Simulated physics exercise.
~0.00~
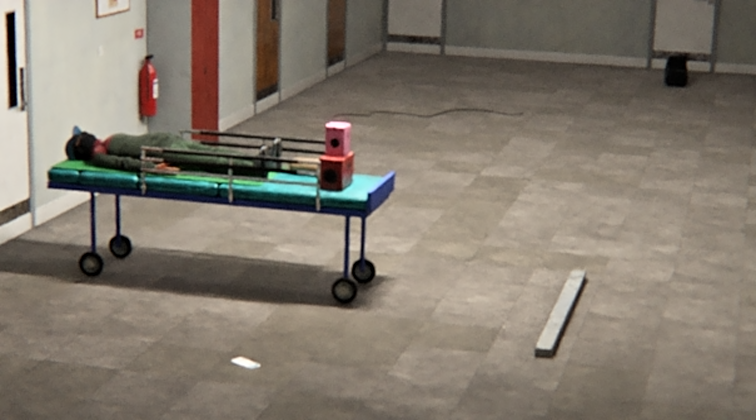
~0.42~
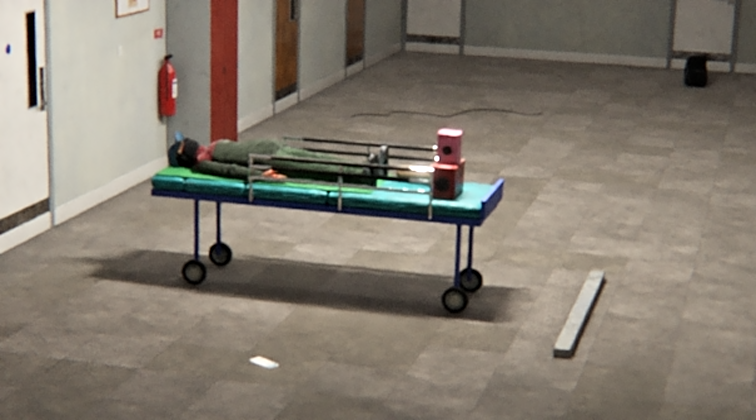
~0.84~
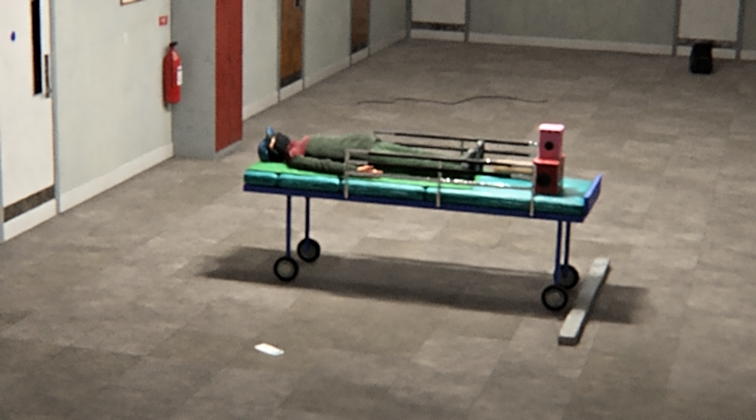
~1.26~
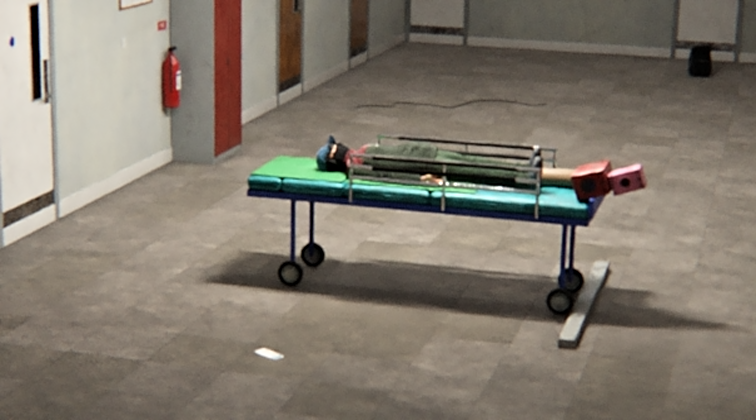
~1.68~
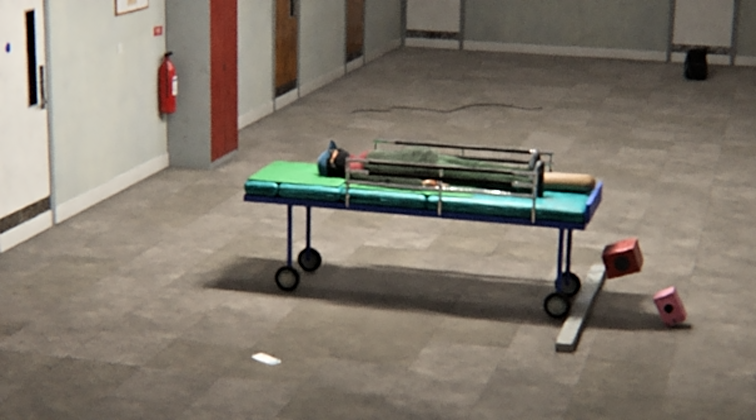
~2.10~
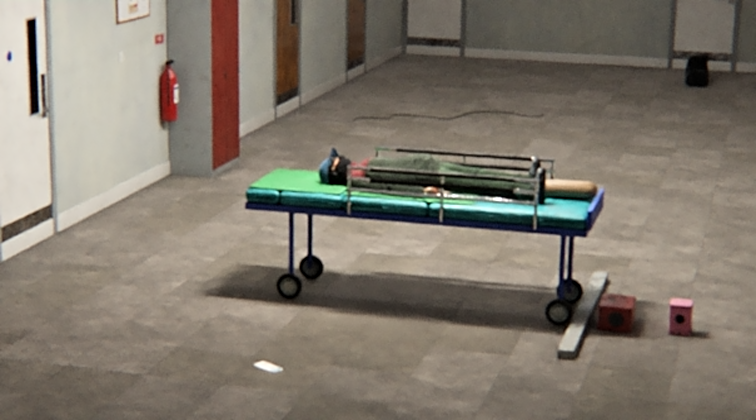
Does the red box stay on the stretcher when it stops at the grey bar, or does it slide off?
The red box slides off the right end of the stretcher and ends up on the floor beside the grey bar.
The clip shows a wheeled stretcher carrying a person lying face up rolling right until its front wheels stop at a grey bar. The person slides toward the foot end, and the red and pink boxes fall to the floor, while a brown cylinder stays on the stretcher.
